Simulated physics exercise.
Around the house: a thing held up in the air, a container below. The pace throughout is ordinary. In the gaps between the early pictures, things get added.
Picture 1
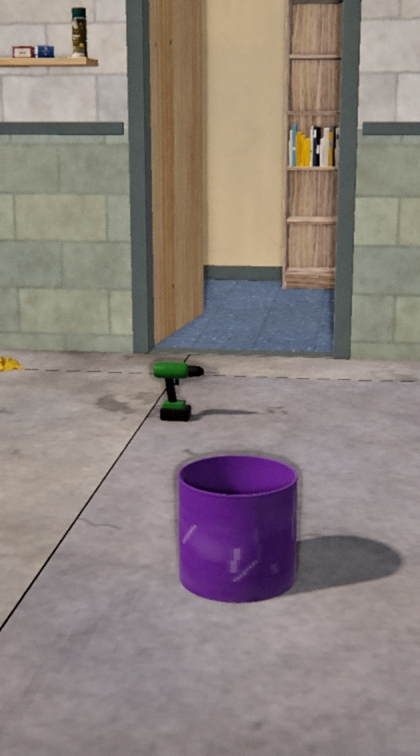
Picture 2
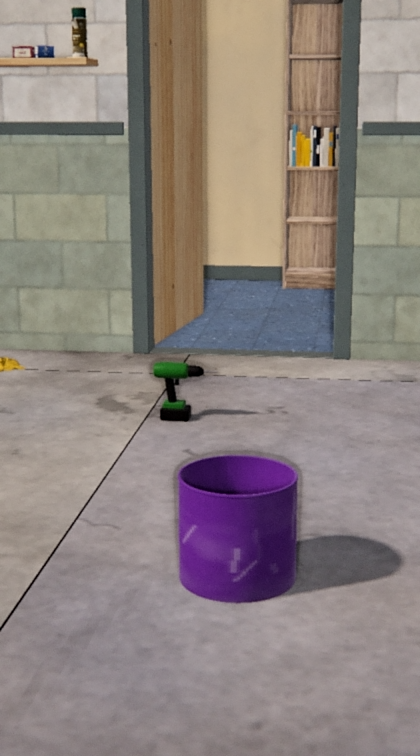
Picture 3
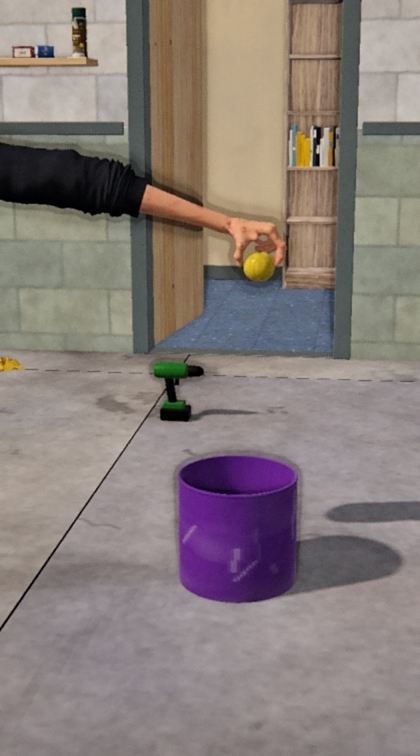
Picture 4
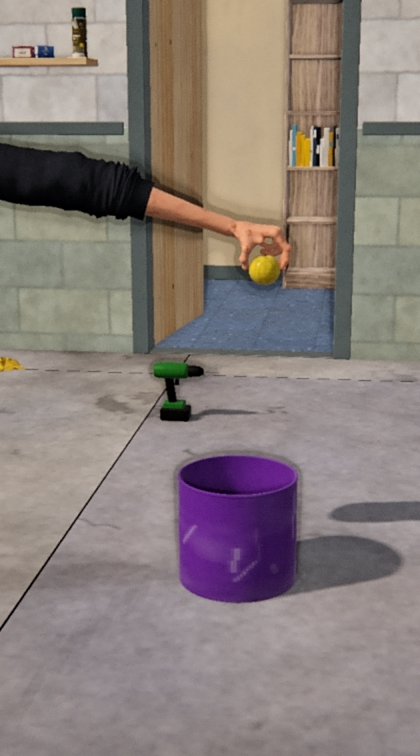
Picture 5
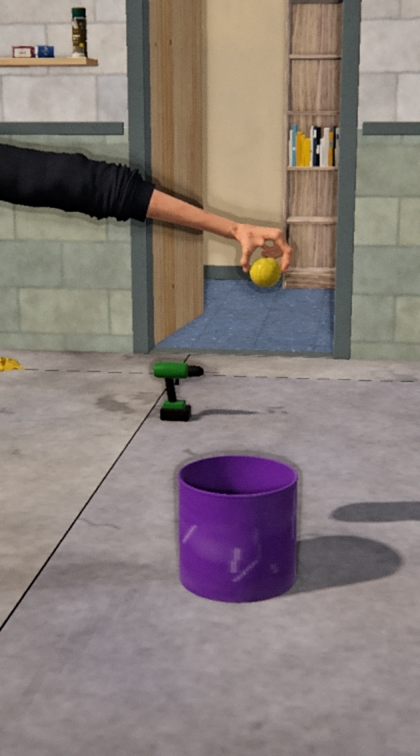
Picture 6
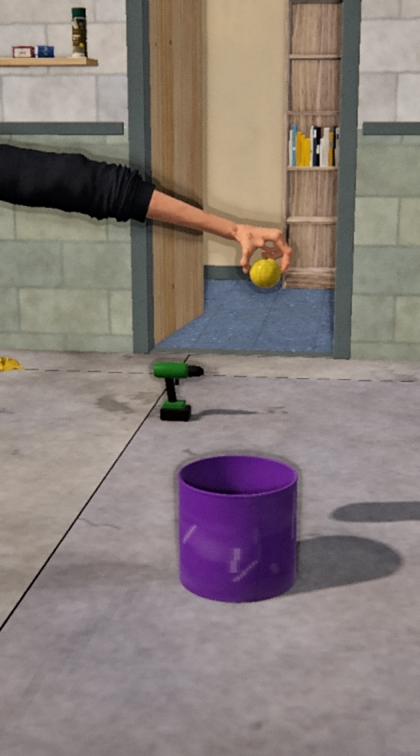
Purple bucket standing on a concrete floor near a green drill, an arm appearing from the left and holding a yellow apple above.
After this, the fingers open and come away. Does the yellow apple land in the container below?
Once released, the yellow apple goes in.
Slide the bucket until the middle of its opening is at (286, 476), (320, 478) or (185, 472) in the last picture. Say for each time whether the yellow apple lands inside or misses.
Trial 1: It finishes in the opening. Trial 2: It finishes in the opening. Trial 3: It finishes off target.
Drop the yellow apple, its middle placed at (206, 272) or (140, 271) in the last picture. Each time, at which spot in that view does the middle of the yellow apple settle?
In the first case it settles close to (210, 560), in the second close to (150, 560).
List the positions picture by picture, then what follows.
In the first picture, bucket (238, 526).
In the second picture, bucket (238, 526).
In the third picture, still on the way; yellow apple (259, 267); bucket (238, 526).
In the fourth picture, still on the way; yellow apple (265, 270); bucket (238, 526).
In the fifth picture, still on the way; yellow apple (266, 272); bucket (238, 526).
In the sixth picture, in place, still held; yellow apple (266, 273); bucket (238, 526).
Then, 0.28 s on from there, yellow apple on its way down near (264, 390).
In the end, the yellow apple is caught, near (262, 562).
